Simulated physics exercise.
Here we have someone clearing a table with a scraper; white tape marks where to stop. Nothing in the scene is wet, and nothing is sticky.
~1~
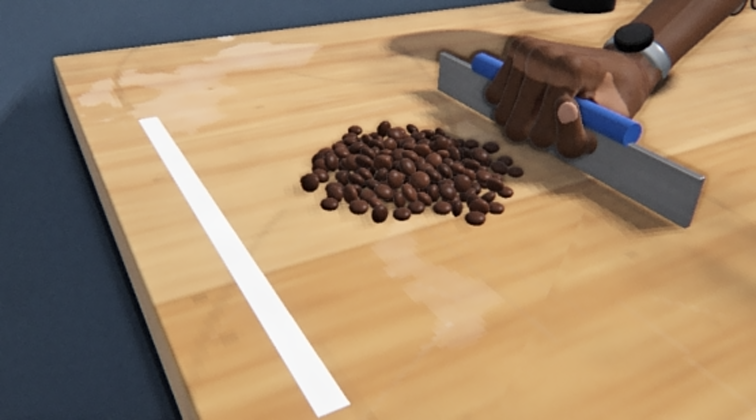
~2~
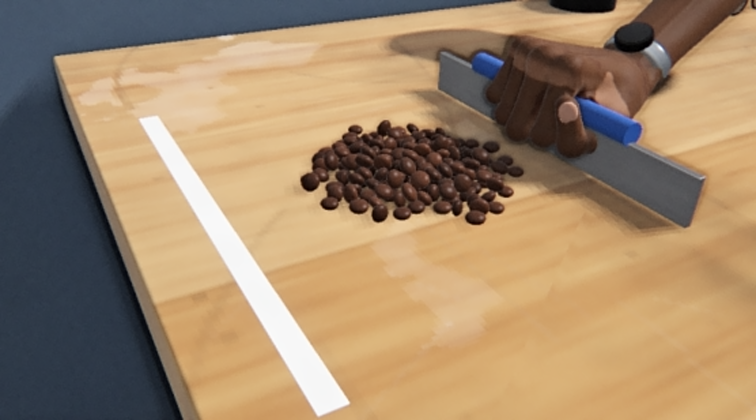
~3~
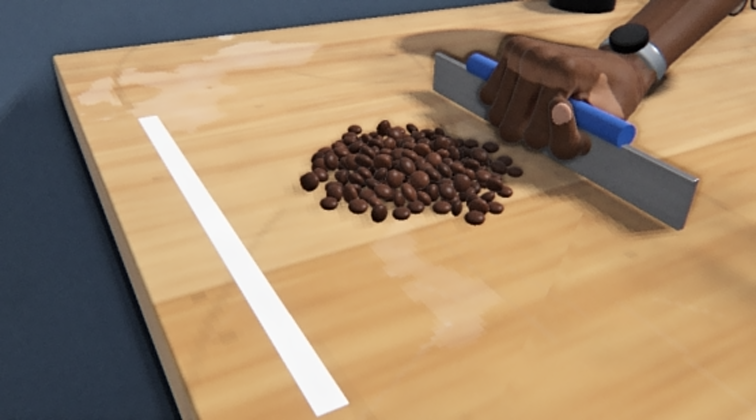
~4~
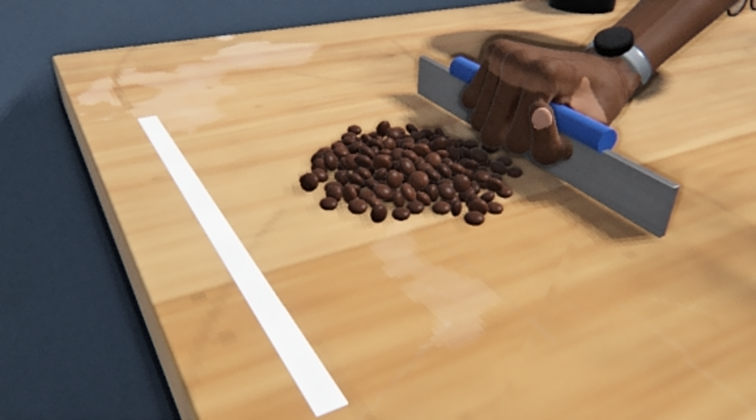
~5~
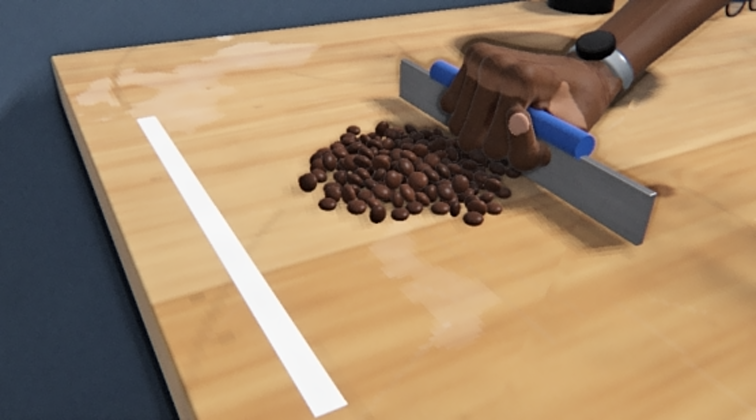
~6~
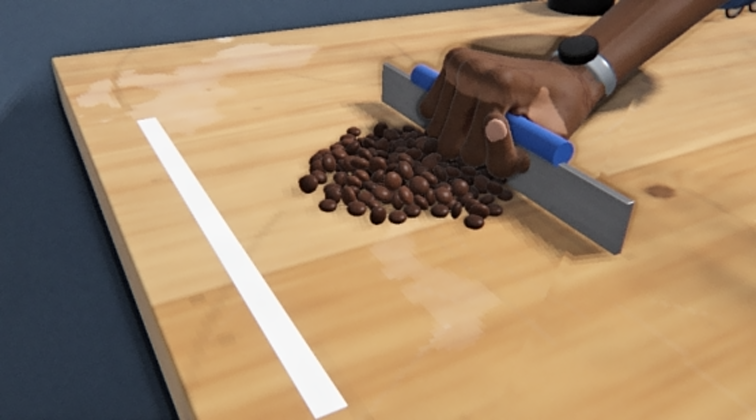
A hand gripping a scraper's blue handle rested beside a heap of small dark brown drops on a wooden table, then slid the blade left against the heap, nudging a few of them slightly.
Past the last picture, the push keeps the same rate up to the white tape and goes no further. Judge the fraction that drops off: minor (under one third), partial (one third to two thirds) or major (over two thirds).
A partial fraction drops off.
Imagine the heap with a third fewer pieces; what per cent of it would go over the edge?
50 %, about.
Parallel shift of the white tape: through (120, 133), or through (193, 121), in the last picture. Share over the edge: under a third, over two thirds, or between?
Beyond two thirds, then below one third.
Shortly afterwards, scraper still moving, near (349, 145); heap all on the table, its front near (218, 231).
Next, scraper stopped at the white tape; heap near a third over the edge.
Some moments later, scraper stopped at the white tape; heap near half over the edge.
In the end, scraper stopped at the white tape; heap near half over the edge.
